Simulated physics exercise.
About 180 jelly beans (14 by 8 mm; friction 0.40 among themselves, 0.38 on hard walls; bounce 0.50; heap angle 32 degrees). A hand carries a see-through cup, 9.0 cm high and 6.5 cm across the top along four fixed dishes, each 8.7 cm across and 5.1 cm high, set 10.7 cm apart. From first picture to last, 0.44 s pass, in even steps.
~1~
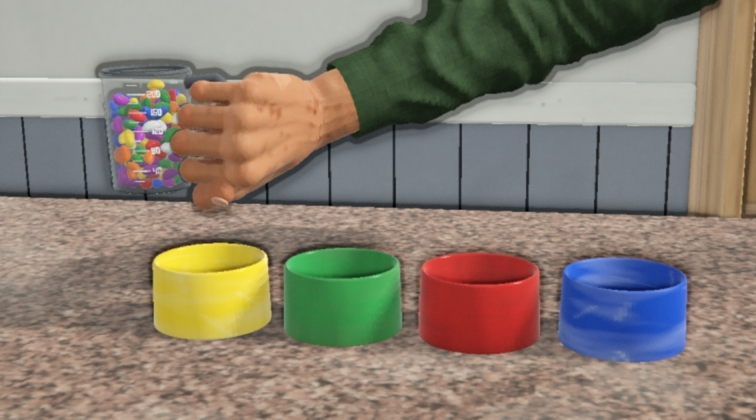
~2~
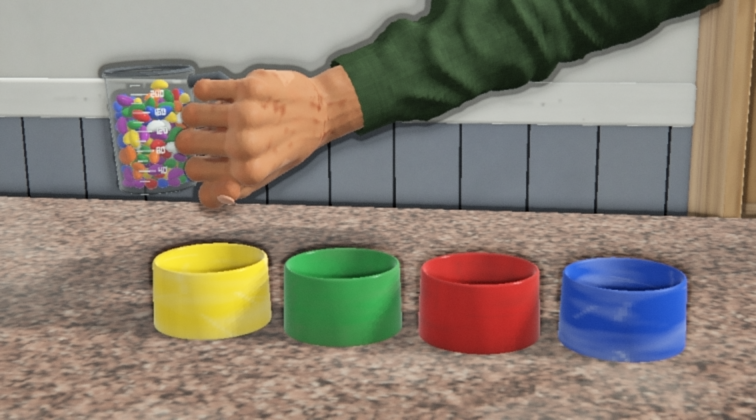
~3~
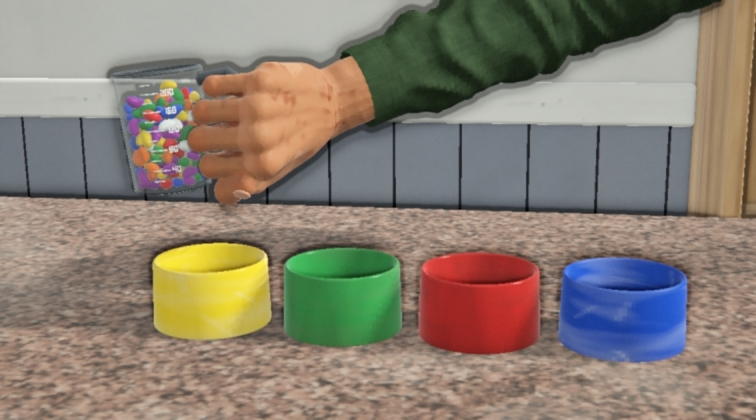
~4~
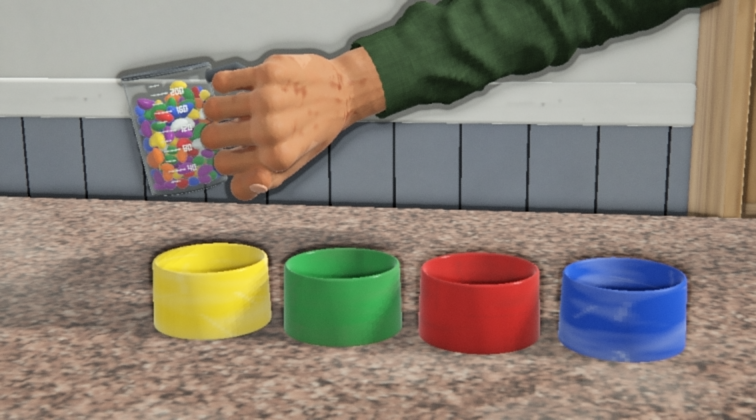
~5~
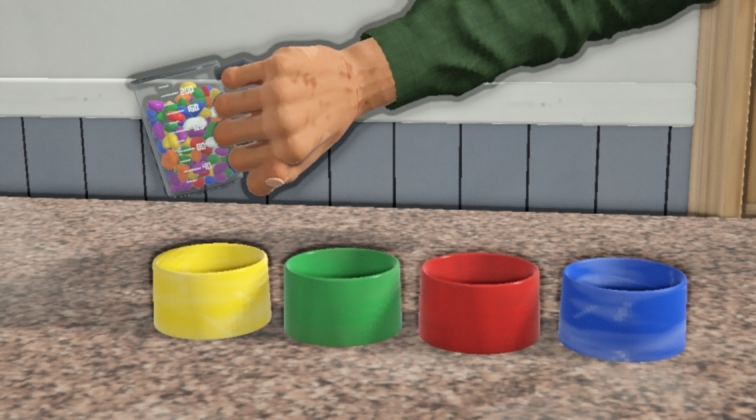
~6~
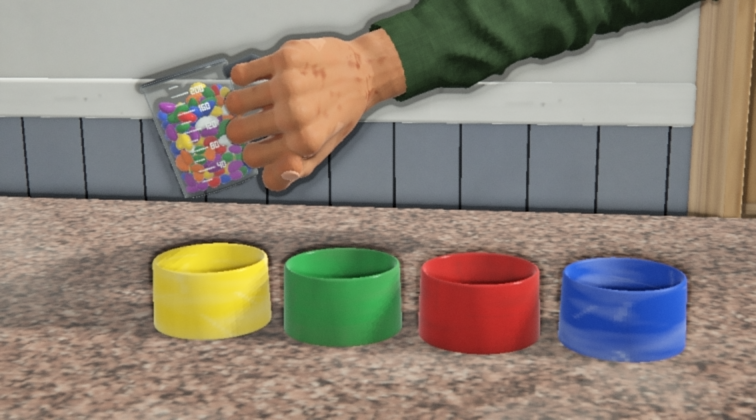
Above four coloured dishes, a hand moves a clear cup of jelly beans right, tilting it.
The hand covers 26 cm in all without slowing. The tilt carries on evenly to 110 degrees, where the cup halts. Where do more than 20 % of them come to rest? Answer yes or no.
Red dish: No; blue dish: No; green dish: Yes; yellow dish: No; on the counter: Yes.
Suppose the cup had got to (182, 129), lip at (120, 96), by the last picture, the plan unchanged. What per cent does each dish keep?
Red 0, blue 0, green 10, yellow 80.
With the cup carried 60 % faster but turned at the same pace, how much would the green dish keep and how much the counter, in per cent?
Green 50; counter 50.
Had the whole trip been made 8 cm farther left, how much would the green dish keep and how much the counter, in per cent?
Green 60, counter 30.
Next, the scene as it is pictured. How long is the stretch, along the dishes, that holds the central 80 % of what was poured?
Roughly 9 cm.
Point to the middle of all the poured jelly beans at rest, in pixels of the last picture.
Around (374, 316).
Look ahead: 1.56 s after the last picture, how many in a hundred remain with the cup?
Some 100 per cent of the load.
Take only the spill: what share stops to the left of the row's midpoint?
About 40 per cent.
Then, 0.94 s after the last picture, tilt 60 degrees; cup holds 100 %.
Then, 1.56 s after the last picture, tilt 89 degrees; cup holds 100 %.
Then, 2.23 s after the last picture, tilt 110 degrees; cup holds 50 %, green 20 %.
In the end, red 0 %, blue 0 %, green 50 %, yellow 0 %, counter 50 %.
